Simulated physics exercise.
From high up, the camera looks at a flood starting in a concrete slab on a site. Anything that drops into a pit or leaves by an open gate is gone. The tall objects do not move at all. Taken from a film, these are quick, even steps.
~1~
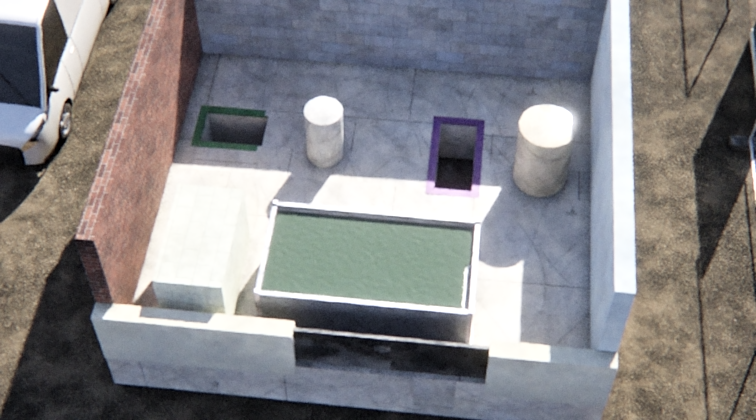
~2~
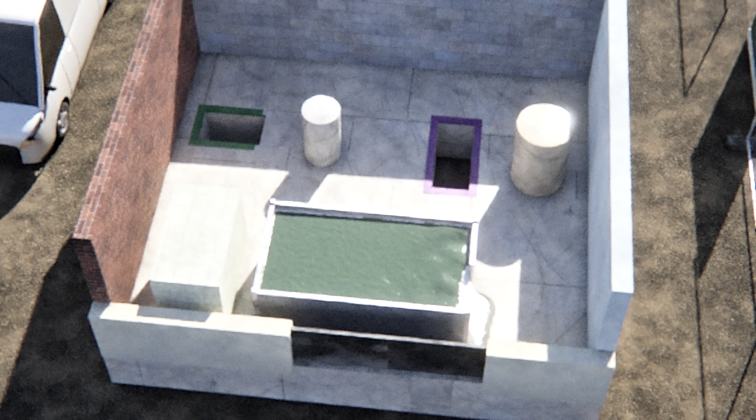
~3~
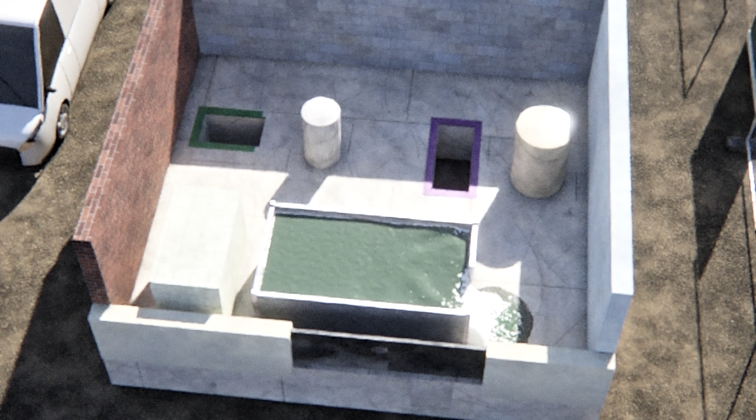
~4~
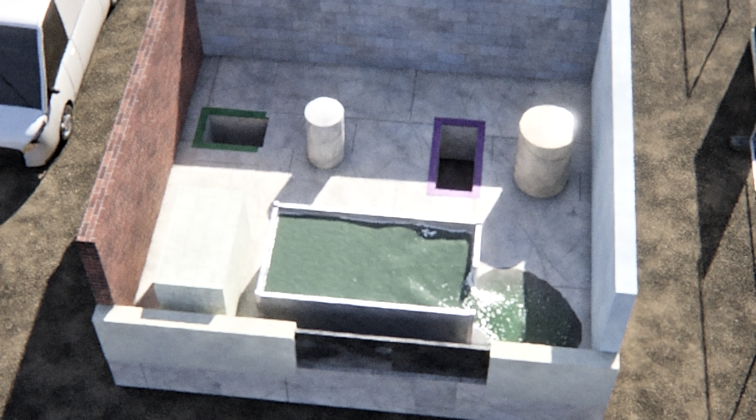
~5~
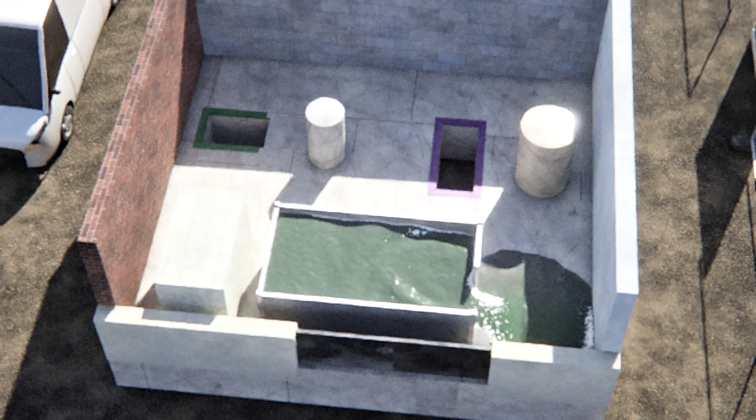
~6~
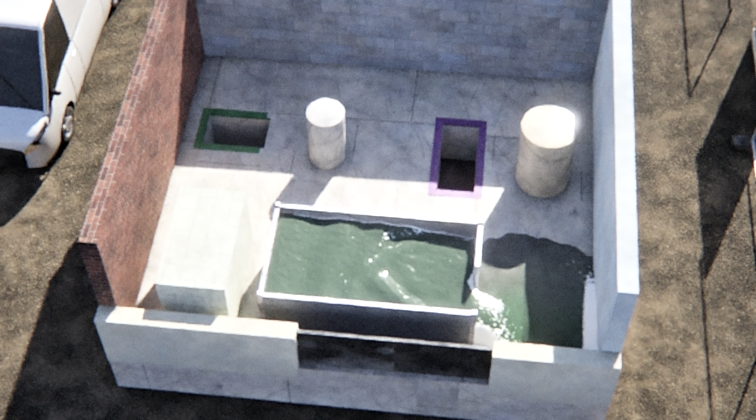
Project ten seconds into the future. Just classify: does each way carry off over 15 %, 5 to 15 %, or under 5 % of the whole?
The gate carries off under 5 %; the purple pit carries off over 15 %; the green pit carries off 5 to 15 %.
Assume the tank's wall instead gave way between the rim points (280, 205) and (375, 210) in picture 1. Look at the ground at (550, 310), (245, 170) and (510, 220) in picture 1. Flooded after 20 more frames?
Listed in order, they come out without a puddle, sitting in a pool and without a puddle.
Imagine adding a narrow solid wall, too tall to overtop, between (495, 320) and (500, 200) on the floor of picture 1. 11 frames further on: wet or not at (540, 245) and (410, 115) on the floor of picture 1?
Submerged, then spared.
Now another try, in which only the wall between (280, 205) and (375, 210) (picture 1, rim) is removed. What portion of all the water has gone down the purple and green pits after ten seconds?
Approximately, purple takes 20 % and green takes 40 %.
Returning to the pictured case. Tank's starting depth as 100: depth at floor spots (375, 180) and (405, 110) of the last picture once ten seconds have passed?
In order: Roughly 4 % and 2 %.
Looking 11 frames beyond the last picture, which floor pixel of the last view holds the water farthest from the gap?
Somewhere about (589, 87).
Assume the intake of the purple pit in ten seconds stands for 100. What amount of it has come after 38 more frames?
Around 60 %.
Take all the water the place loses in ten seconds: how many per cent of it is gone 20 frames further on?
Near 15 %.
A moment on, water covers 15 % of the floor; the gate 0 %, the purple pit 0 %, the green pit 0 %.
Next, water covers 25 % of the floor; the gate 0 %, the purple pit 0 %, the green pit 0 %.
Then, water covers 45 % of the floor; the gate 0 %, the purple pit 5 %, the green pit 0 %.
Later, water covers 95 % of the floor; the gate 0 %, the purple pit 13 %, the green pit 1 %.
In the end, water covers 95 % of the floor; the gate 0 %, the purple pit 23 %, the green pit 12 %.
